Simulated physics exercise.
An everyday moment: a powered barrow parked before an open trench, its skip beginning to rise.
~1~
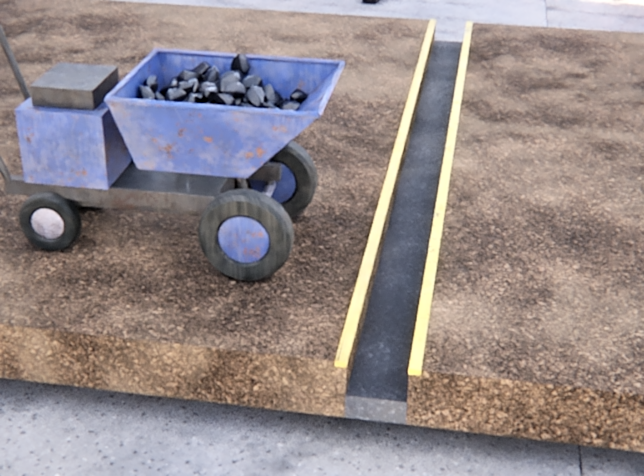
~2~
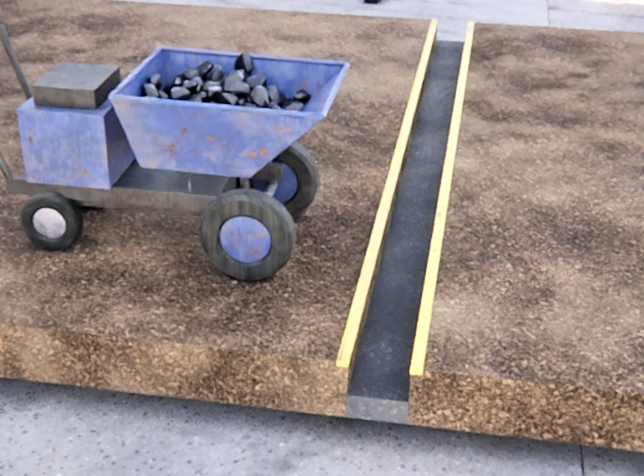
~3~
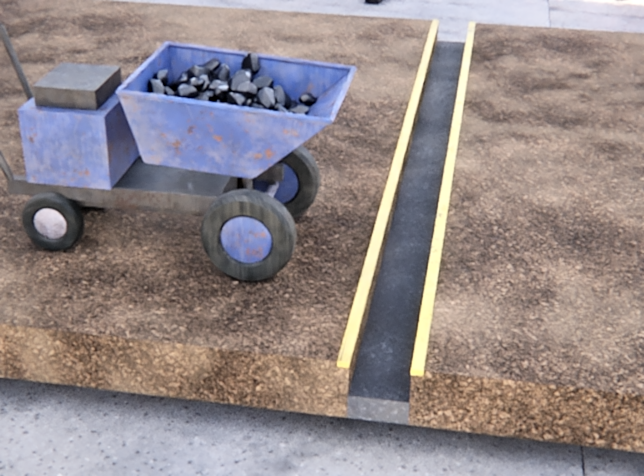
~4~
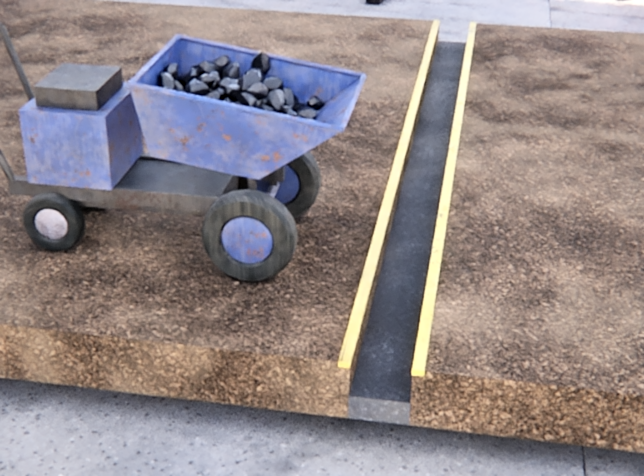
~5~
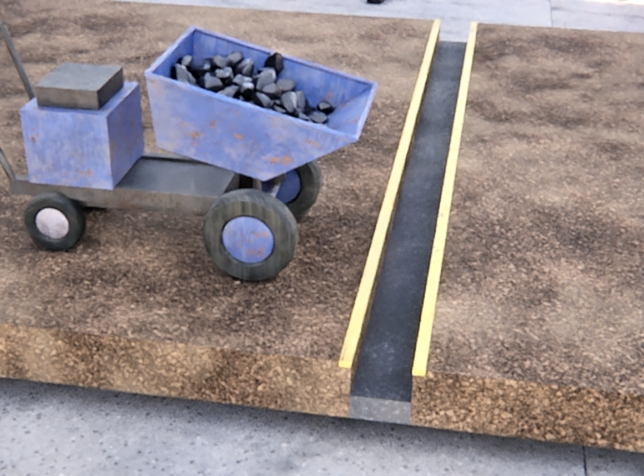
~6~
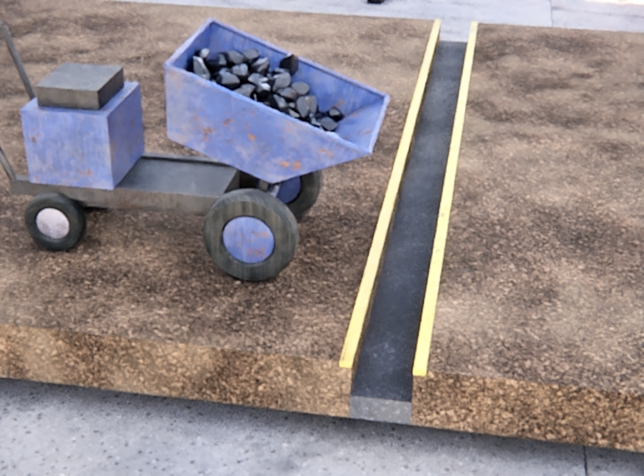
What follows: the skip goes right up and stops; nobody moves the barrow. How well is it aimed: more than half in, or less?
In the trench: Under half.
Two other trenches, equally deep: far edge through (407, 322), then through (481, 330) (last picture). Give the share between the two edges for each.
Near 0 % and 80 %.
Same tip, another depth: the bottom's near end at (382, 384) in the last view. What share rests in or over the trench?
Close to 20 per cent.
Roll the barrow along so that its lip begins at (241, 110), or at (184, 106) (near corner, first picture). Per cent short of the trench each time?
The first gives 20 %, the second 40 %.
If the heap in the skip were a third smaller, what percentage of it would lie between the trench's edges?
Roughly 40 in a hundred.
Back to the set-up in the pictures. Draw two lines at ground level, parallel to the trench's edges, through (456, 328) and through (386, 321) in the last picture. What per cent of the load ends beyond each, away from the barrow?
The first gives 20 %, the second 60 %.
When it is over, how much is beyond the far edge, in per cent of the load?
About 40 per cent.
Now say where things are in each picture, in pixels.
Lip of the skip at (318, 116), level; top of the load at (212, 95), lumps of coal; first edge of the trench at (353, 317); far edge at (422, 324), the trench under half as wide as the skip, and about half as deep as wide, in the first frame.
Lip of the skip at (322, 117), tipped barely; top of the load at (201, 100), in the second frame.
Lip of the skip at (330, 122), tipped barely; top of the load at (208, 98), in the third frame.
Lip of the skip at (341, 130), tipped a little; top of the load at (218, 96), in the fourth frame.
Lip of the skip at (355, 140), tipped a little; top of the load at (219, 76), in the fifth frame.
Lip of the skip at (368, 154), tipped clearly; top of the load at (235, 73); first edge of the trench at (358, 317); far edge at (427, 324), in the sixth frame.
Soon after the last picture, skip tipped steeply; all in the skip.
A little later, skip tipped right over; most in the skip; a small part in or heaped over the trench; a small part beyond it; a stray few falling.
Later still, skip tipped right over; about a third in the skip; about a third in or heaped over the trench; about a third beyond it.
By the end, skip tipped right over; about a quarter in the skip; about a third in or heaped over the trench; about a third beyond it.
